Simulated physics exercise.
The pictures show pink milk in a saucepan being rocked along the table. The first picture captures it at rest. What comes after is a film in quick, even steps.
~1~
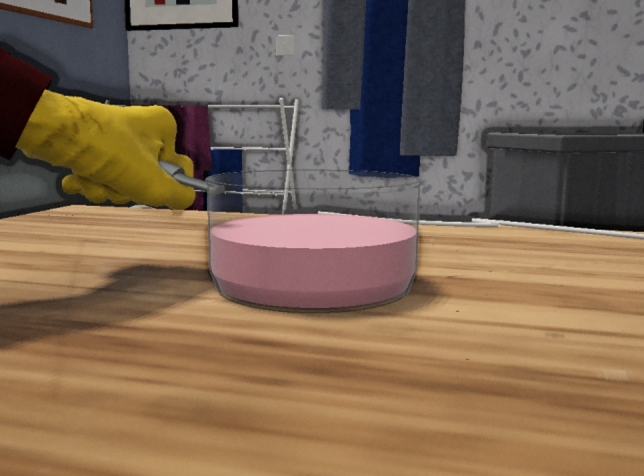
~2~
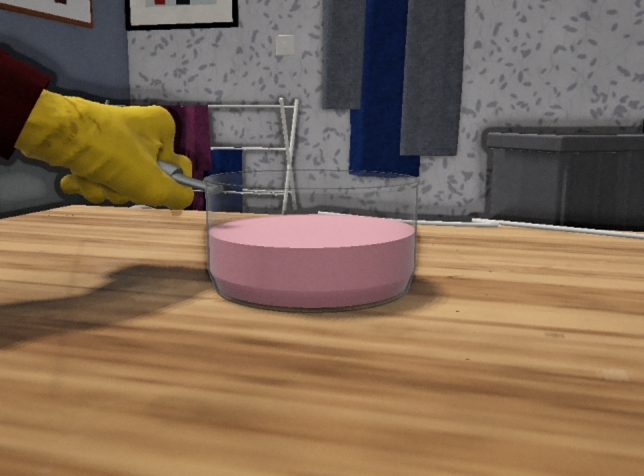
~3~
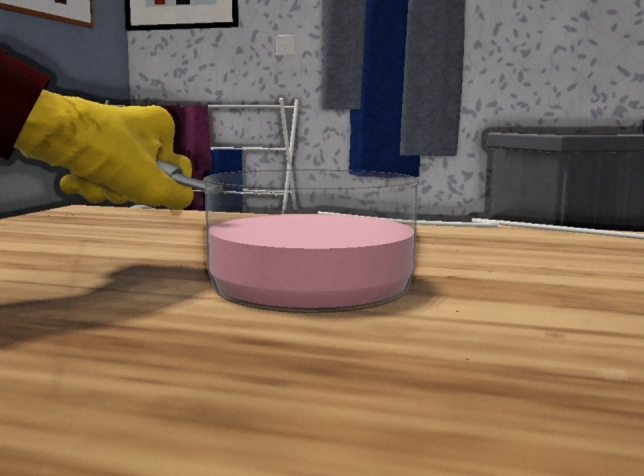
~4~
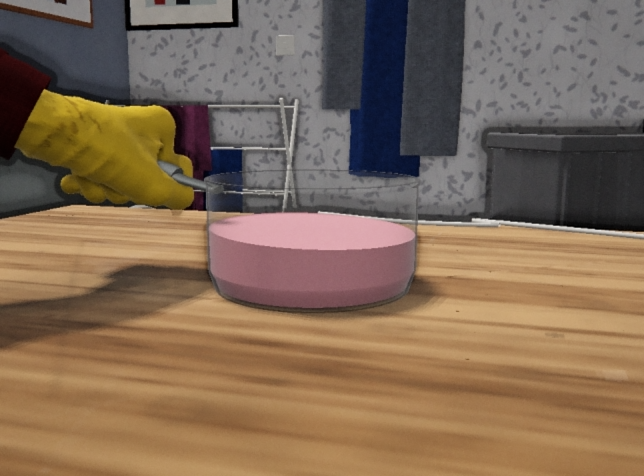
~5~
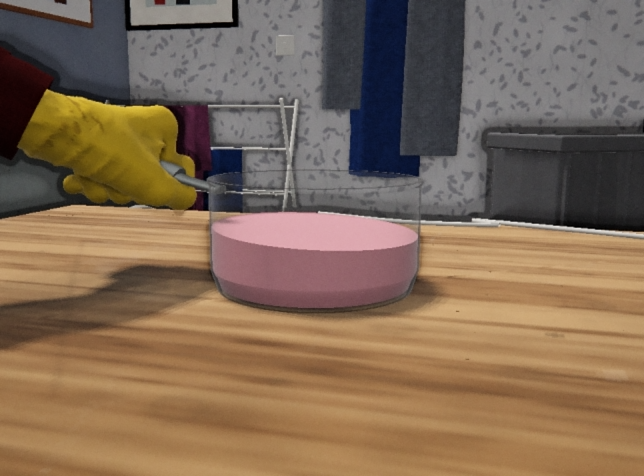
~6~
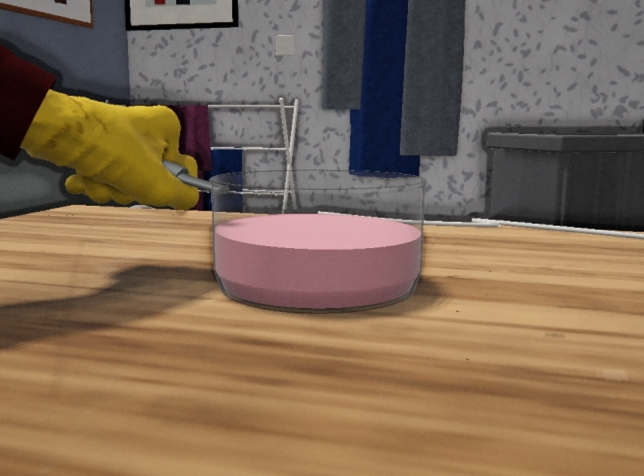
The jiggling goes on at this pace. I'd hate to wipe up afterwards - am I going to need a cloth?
No, it all stays in.
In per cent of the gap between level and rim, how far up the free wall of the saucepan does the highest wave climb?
About 50 per cent.
Next, the highest wave so far stays far below the rim.
After that, the highest wave so far climbs under half way to the rim.
Finally, the highest wave so far climbs under half way to the rim; nothing has left it.
